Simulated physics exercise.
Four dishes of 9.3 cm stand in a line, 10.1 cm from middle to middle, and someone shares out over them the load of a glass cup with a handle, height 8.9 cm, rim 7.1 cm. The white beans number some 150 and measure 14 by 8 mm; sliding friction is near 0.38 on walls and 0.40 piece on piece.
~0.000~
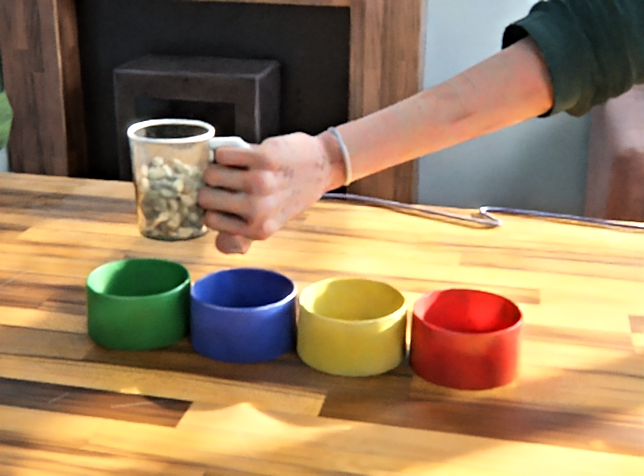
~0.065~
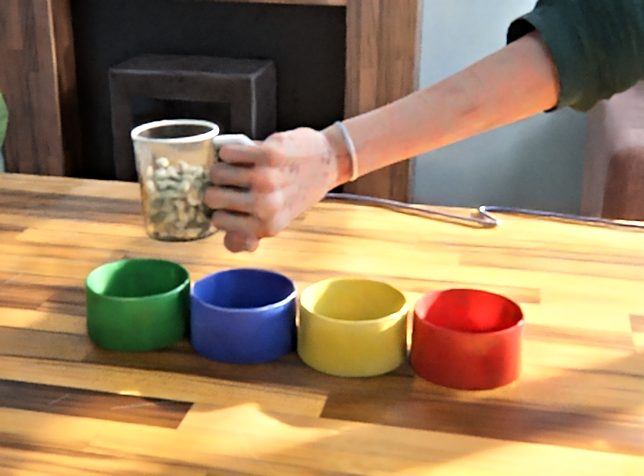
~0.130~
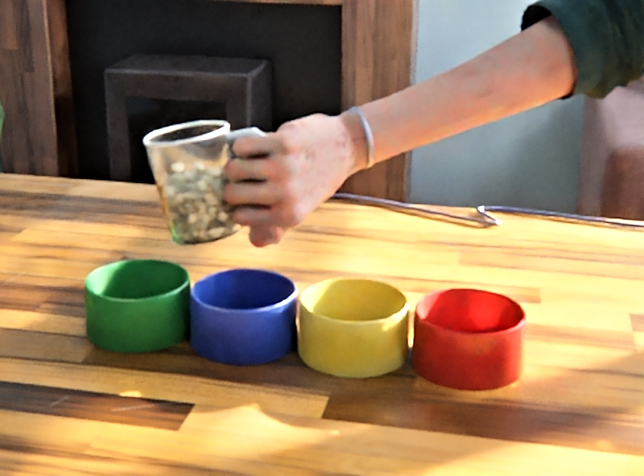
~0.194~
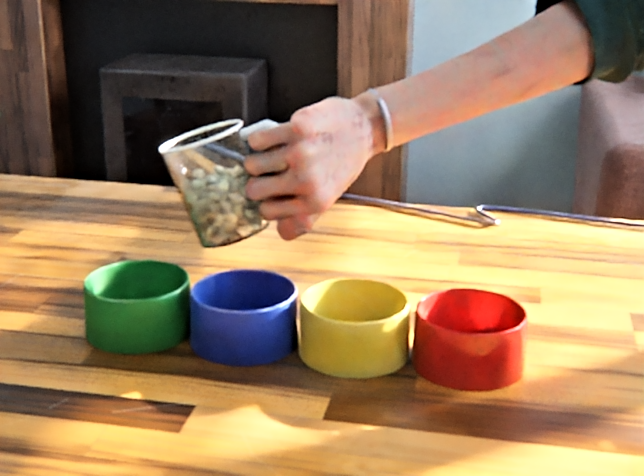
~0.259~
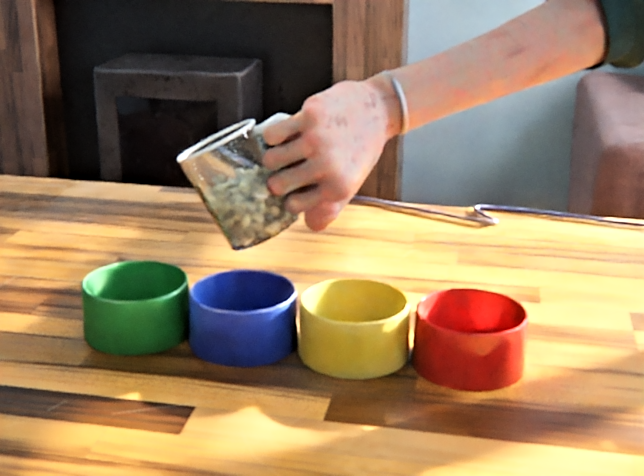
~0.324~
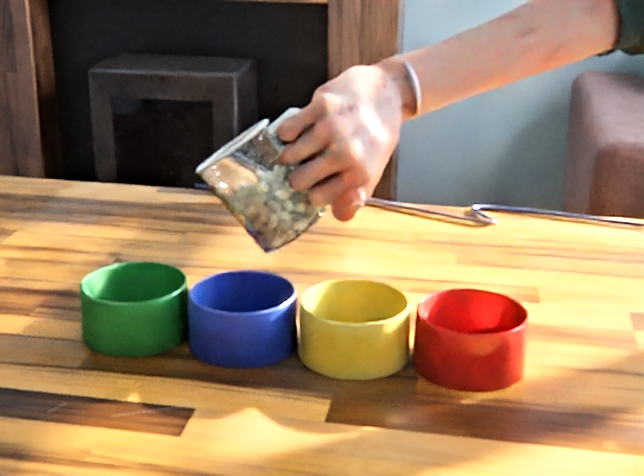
At the start, a hand holds a clear cup of pale beans upright by its handle, above and behind a row of green, blue, yellow and red dishes on a wooden table. The hand then moves the cup a short way right, tilting it steadily leftward, with the beans still inside.
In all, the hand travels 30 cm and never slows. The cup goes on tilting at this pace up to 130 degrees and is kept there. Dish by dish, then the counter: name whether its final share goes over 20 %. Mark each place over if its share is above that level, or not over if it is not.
Red dish: Over, blue dish: Not over, green dish: Not over, yellow dish: Not over, counter: Not over.
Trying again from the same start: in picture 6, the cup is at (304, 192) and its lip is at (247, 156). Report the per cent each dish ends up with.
Kept per dish: Red = 100, blue = 0, green = 0, yellow = 0.
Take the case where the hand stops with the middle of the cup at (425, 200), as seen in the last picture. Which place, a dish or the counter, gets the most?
The biggest share ends at yellow.
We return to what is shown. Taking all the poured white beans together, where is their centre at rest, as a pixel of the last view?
I'd put it at about (457, 345).
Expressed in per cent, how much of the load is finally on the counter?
Close to 5 per cent, give or take.
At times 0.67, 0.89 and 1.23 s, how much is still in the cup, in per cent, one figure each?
It goes roughly like this: 100, 85, 5 per cent.
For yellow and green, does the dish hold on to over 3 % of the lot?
With yellow that holds, while with green that fails.
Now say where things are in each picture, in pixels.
The first frame shows cup at (173, 181), tilt 0 degrees, lip at (133, 129), moved 0.0 cm; middle of the pieces at (169, 199); green dish at (139, 278); blue dish at (243, 288); yellow dish at (353, 299); red dish at (468, 311).
The second frame shows cup at (179, 181), tilt 2 degrees, lip at (136, 131), moved 0.6 cm; middle of the pieces at (175, 200).
The third frame shows cup at (197, 183), tilt 10 degrees, lip at (148, 137), moved 2.2 cm; middle of the pieces at (195, 203).
The fourth frame shows cup at (219, 185), tilt 19 degrees, lip at (164, 147), moved 4.2 cm; middle of the pieces at (220, 205).
The fifth frame shows cup at (241, 187), tilt 28 degrees, lip at (182, 157), moved 6.3 cm; middle of the pieces at (245, 207).
The sixth frame shows cup at (264, 189), tilt 37 degrees, lip at (201, 168), moved 8.3 cm; middle of the pieces at (271, 209); green dish at (134, 282); blue dish at (243, 292); yellow dish at (355, 301); red dish at (472, 311). The cup turns about 140 degrees a second and travels 31 cm a second.
Then, at 0.67 s, tilt 85 degrees; cup holds 100 %.
Then, at 0.89 s, tilt 115 degrees; cup holds 85 %, yellow 5 %.
Then, at 1.23 s, tilt 130 degrees; cup holds 5 %, red 85 %, yellow 5 %.
At rest (1.8 s), red 90 %, blue 0 %, green 0 %, yellow 5 %, counter 5 %.
